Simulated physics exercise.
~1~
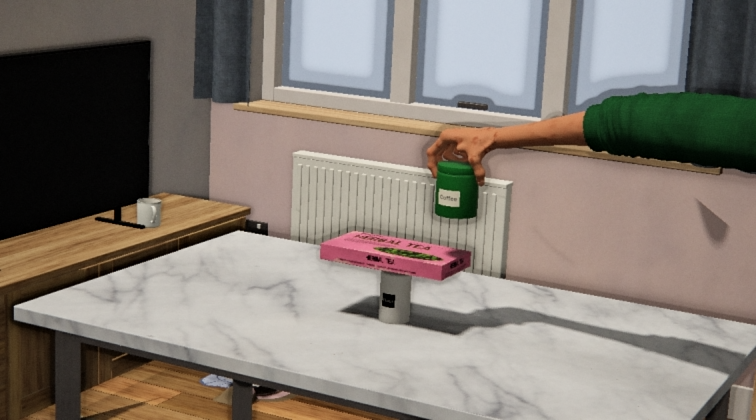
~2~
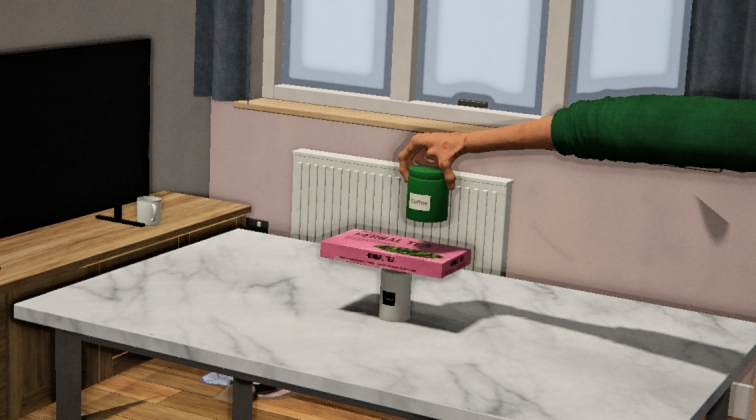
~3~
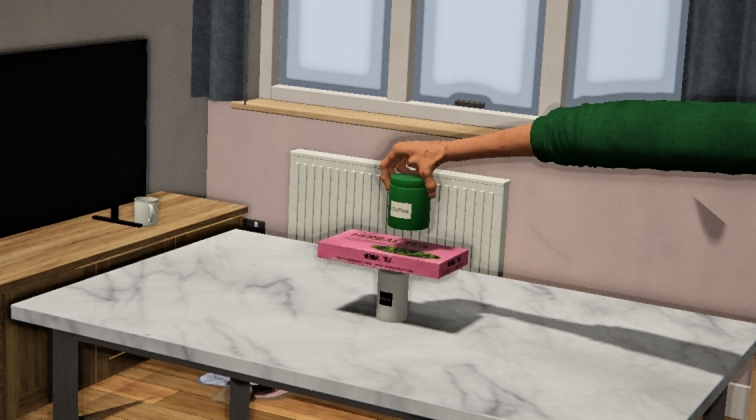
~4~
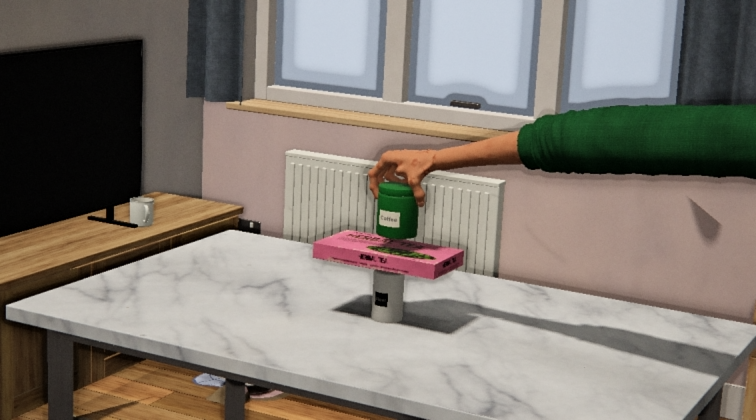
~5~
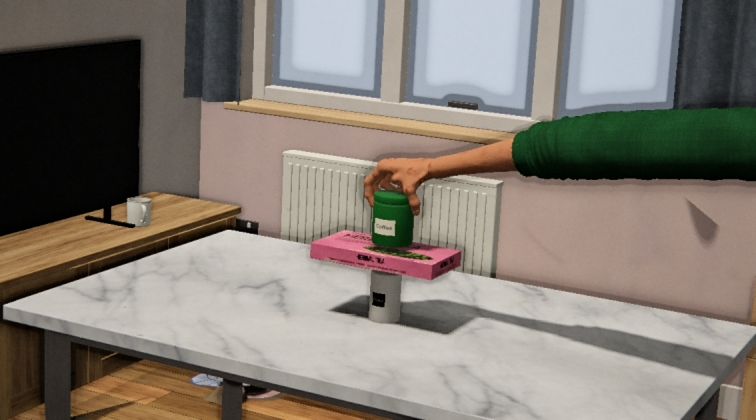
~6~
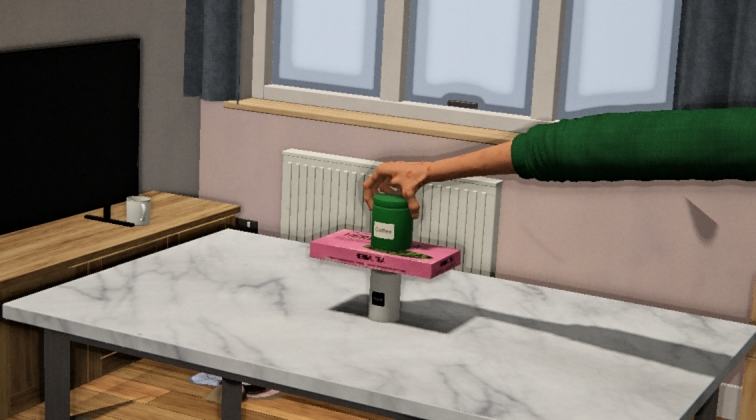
A green-sleeved arm moving a green jar leftward and down onto a pink packet atop a small pale canister, still gripping it.
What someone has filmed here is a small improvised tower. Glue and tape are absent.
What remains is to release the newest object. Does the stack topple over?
No, it stays upright.
Then, 0.80 s later than the last frame, all is still.
Then, 1.70 s later than the last frame, green jar resting near (392, 222).
When it is over, all 3 as before. End places, in pixels of the last picture, green jar near (392, 222). The stack keeps its balance.
